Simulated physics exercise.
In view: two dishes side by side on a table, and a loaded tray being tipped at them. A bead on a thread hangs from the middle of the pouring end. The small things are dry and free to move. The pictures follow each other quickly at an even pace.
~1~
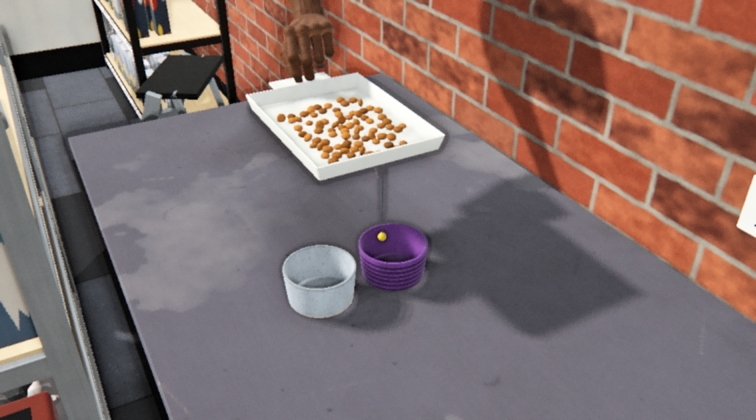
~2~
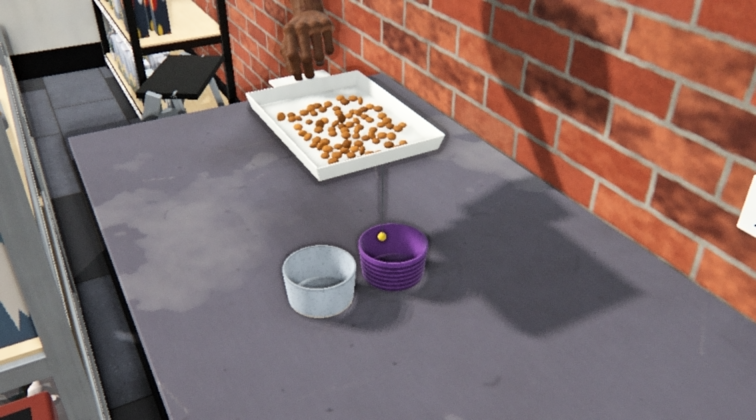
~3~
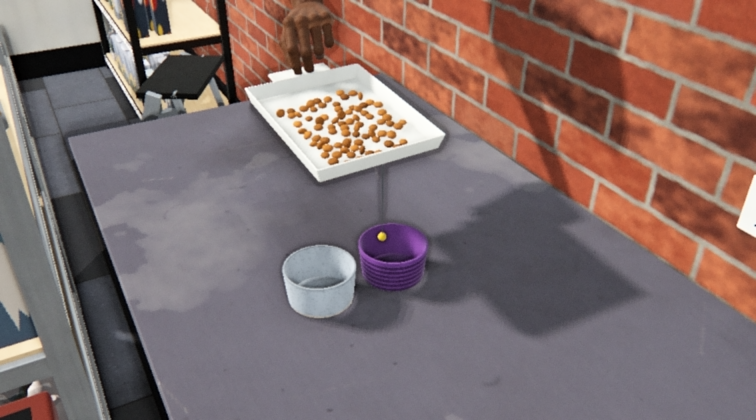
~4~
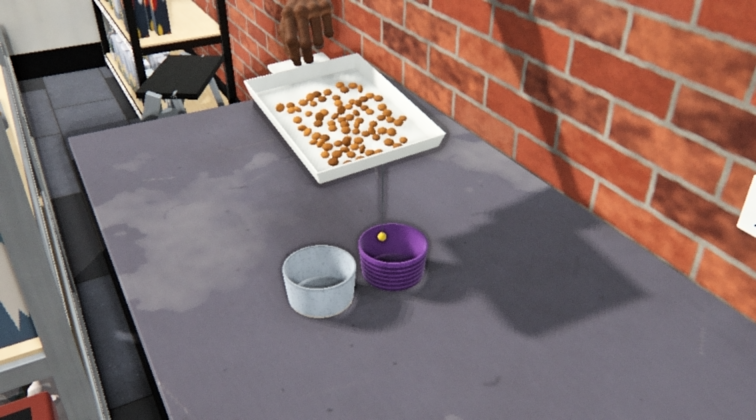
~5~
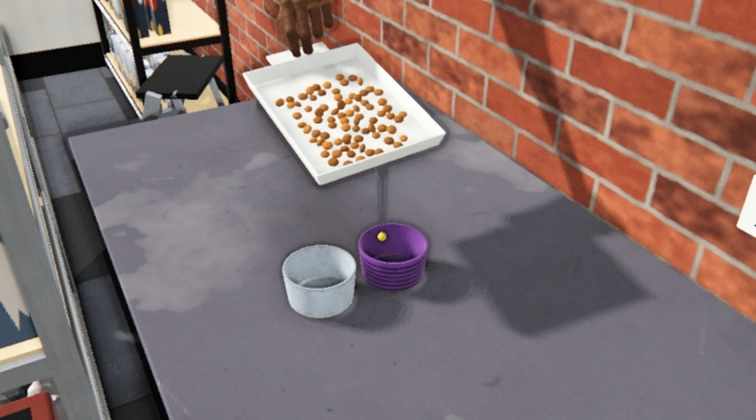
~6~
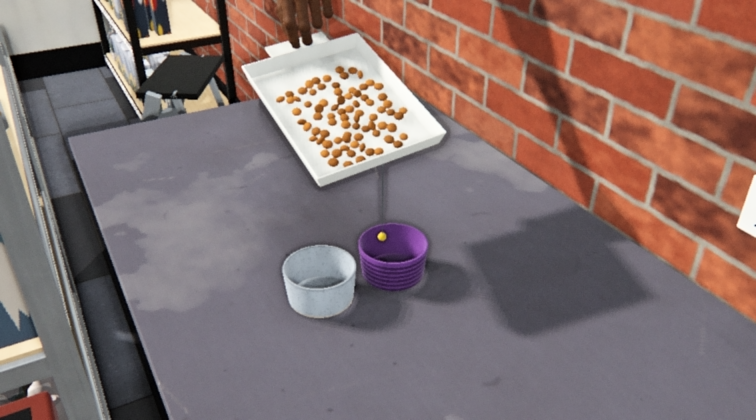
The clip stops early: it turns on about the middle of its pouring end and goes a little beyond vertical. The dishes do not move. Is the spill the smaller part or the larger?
Caught overall: Over half.
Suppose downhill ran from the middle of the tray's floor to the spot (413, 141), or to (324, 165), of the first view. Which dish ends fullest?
One: The right-hand dish. Two: The dish on the left.
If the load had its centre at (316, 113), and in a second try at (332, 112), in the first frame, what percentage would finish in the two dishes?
Near 70 % and 70 %.
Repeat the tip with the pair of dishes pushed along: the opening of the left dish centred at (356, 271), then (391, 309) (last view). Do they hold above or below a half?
The first try: More than half. The second: Under half.
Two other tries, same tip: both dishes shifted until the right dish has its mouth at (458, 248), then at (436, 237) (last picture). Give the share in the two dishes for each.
In turn 30 and 50 in a hundred.
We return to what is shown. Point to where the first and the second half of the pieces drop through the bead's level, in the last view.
The first part at (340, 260); the rest at (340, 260).
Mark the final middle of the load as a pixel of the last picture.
Roughly at (329, 297).
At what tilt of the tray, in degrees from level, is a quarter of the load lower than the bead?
Roughly 95°.
Soon after the last picture, tray tipped steeply; all on the tray.
A little later, tray tipped right over; about a third on the tray; about a quarter in the left dish; a small part outside both; about a quarter in the air.
Later still, tray tipped past a quarter turn; about two thirds in the left dish; about a third outside both.
At rest, tray tipped past a quarter turn; about two thirds in the left dish; none in the right dish; about a third outside both.
